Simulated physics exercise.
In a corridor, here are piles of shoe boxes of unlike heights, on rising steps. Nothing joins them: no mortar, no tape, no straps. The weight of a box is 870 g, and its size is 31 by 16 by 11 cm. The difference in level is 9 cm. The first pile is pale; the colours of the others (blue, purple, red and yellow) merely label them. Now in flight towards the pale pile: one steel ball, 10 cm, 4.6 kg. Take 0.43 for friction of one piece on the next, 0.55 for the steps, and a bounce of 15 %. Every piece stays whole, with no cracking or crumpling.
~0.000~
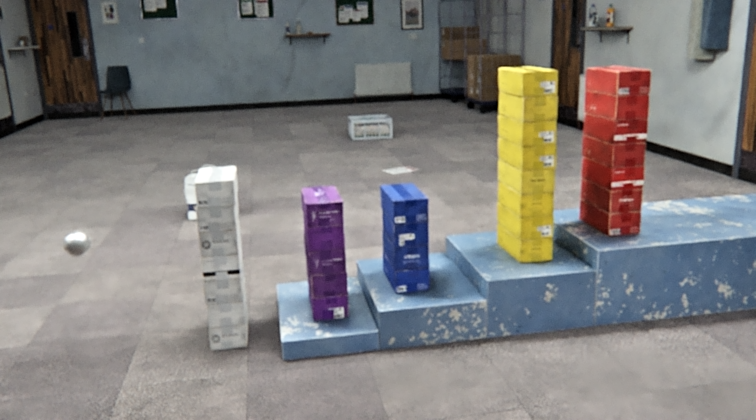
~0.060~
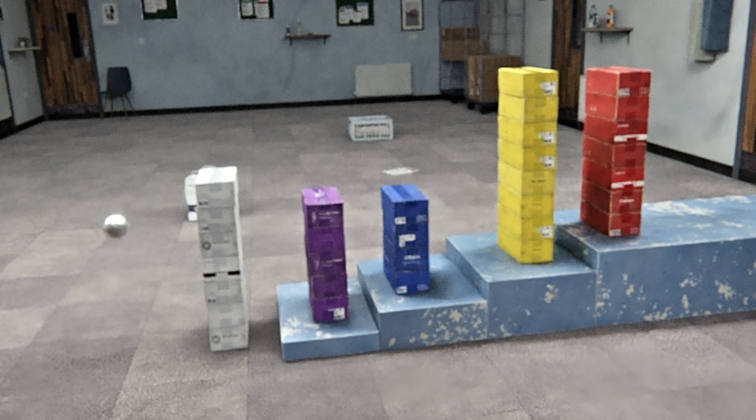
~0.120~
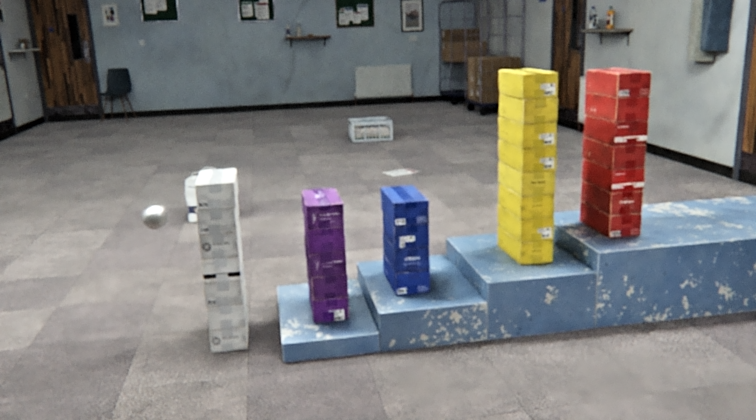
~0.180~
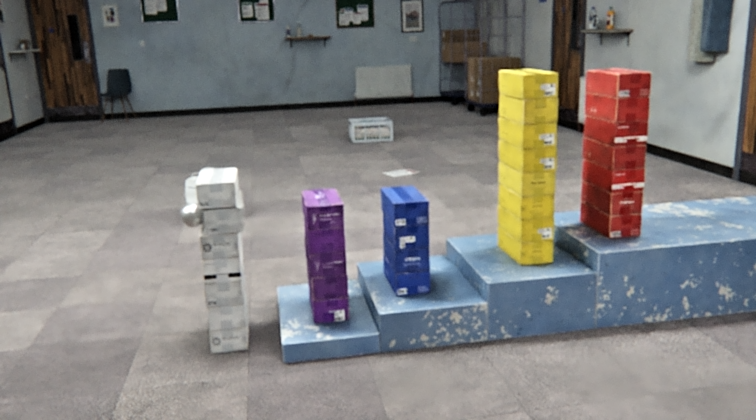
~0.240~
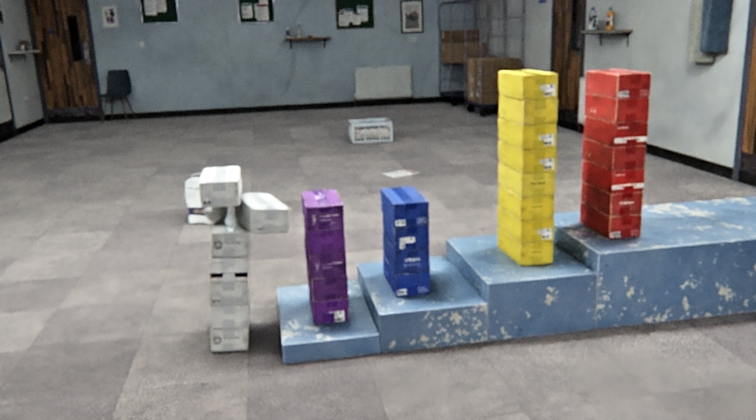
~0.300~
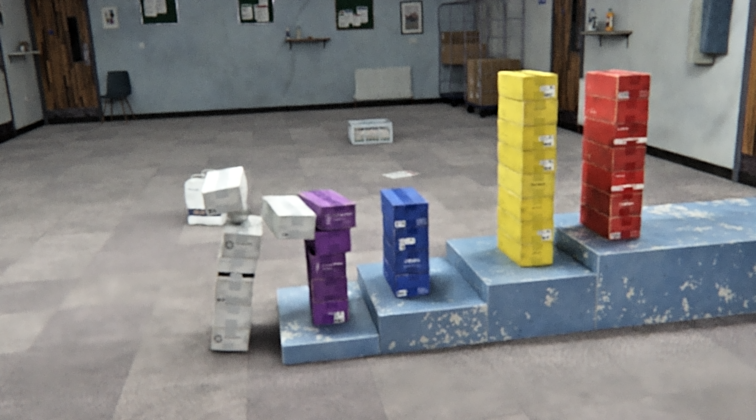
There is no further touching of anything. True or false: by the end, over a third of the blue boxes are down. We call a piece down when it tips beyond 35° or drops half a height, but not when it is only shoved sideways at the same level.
True.
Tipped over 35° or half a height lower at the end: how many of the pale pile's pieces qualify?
7.
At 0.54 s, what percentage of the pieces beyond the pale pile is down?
0 per cent.
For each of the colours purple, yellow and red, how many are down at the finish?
Count - purple = 2; yellow = 0; red = 0.
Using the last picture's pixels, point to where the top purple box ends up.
It ends up centred close to (446, 231).
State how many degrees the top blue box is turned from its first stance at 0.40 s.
Some 0 degrees.
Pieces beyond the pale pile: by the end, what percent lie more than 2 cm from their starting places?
40 %.
After 0.40 s, 2 of the pale pile down; none of the 4 blue boxes down (0 of 24 in all colours); top blue box unmoved; top purple box shifted 11 cm.
After 0.54 s, 2 of the pale pile down; none of the 4 blue boxes down (0 of 24 in all colours); top blue box leaning 3°; top purple box leaning 4°.
After 0.68 s, 7 of the pale pile down; none of the 4 blue boxes down (2 of 24 in all colours); top blue box leaning 16°; top purple box leaning 17°, 6 cm lower.
After 0.84 s, 7 of the pale pile down; 3 of the 4 blue boxes down (5 of 24 in all colours); top blue box leaning 24°, 11 cm lower; top purple box leaning 18°, 13 cm lower.
At rest (1.4 s), 7 of the pale pile down; 3 of the 4 blue boxes down (5 of 24 in all colours); top blue box leaning 18°, 13 cm lower; top purple box leaning 19°, 14 cm lower. That is 75 per cent. As the last picture would show them, middles, top blue box near (496, 230), top purple box near (446, 231).
